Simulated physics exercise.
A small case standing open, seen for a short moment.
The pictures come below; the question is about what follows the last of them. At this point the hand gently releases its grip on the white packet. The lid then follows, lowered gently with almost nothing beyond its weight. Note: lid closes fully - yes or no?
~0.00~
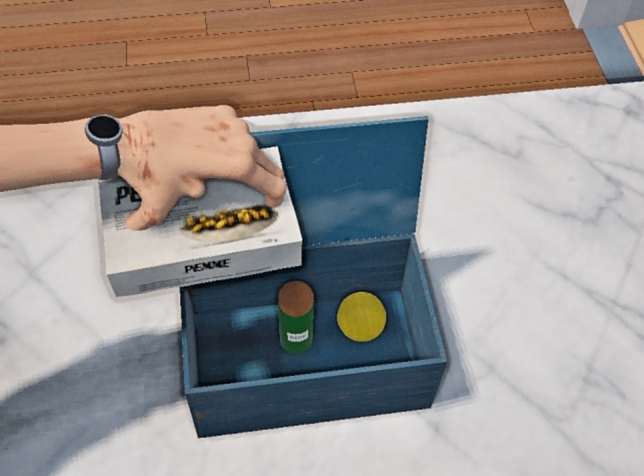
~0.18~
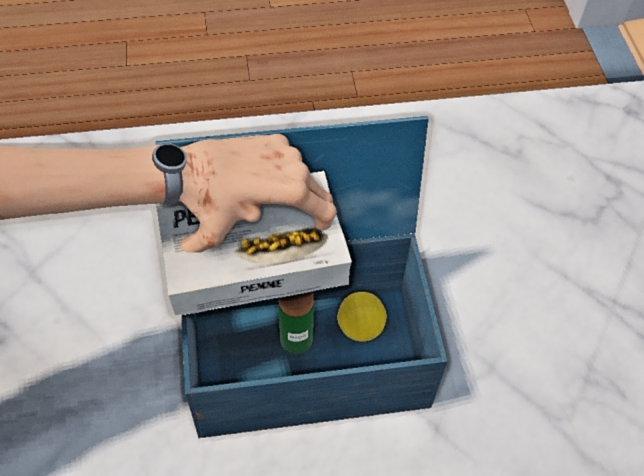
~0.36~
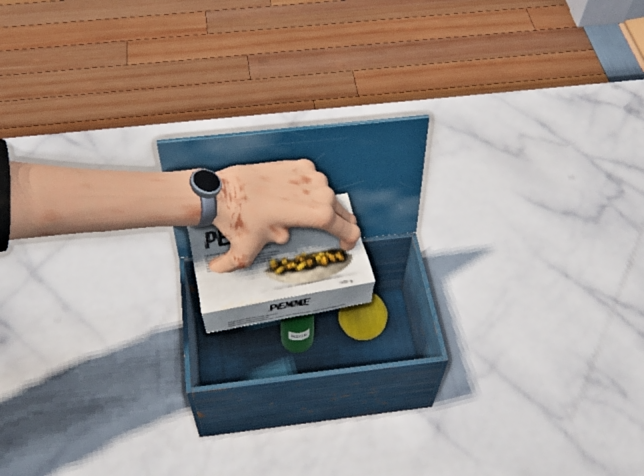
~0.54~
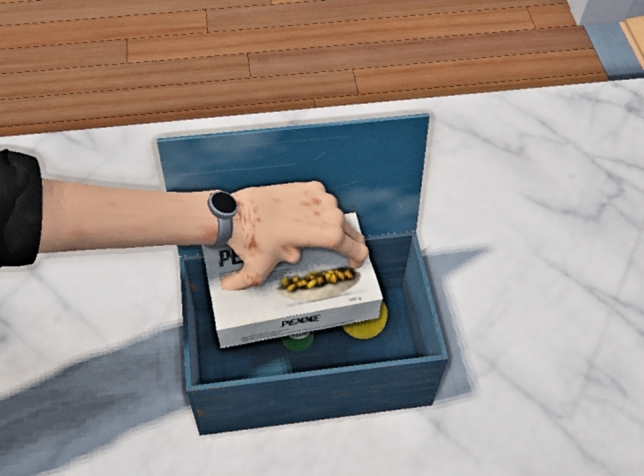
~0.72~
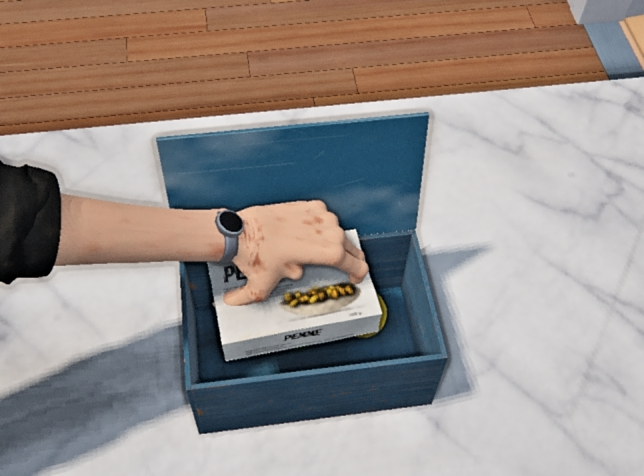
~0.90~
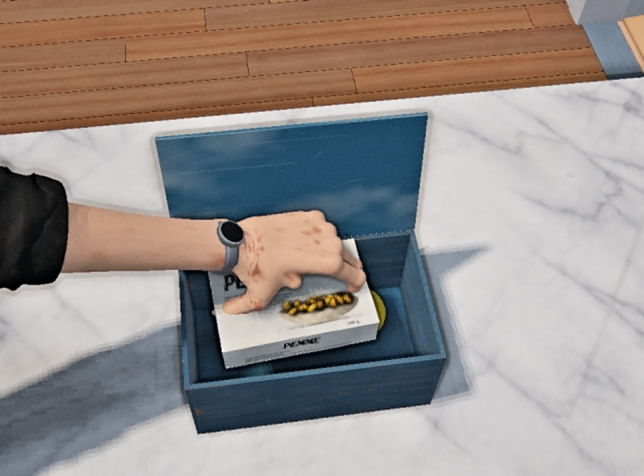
Yes.
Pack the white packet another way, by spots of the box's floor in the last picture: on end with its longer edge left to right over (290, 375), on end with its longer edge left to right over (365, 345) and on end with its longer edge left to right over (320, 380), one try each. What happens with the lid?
In order: Lid stays open, lid stays open, lid stays open.
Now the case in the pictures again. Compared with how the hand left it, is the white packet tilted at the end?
The white packet tips.
After 1.50 s, white packet on its side near (329, 354).
After 2.40 s, lid 65° above the rim; white packet on its side near (330, 360).
After 2.90 s, lid 23° above the rim; white packet on its side near (330, 360).
In the end (3.9 s), lid shut; toppled in the box, white packet; the other 2 unmoved. At the end, from the last picture's camera, white packet near (330, 360).
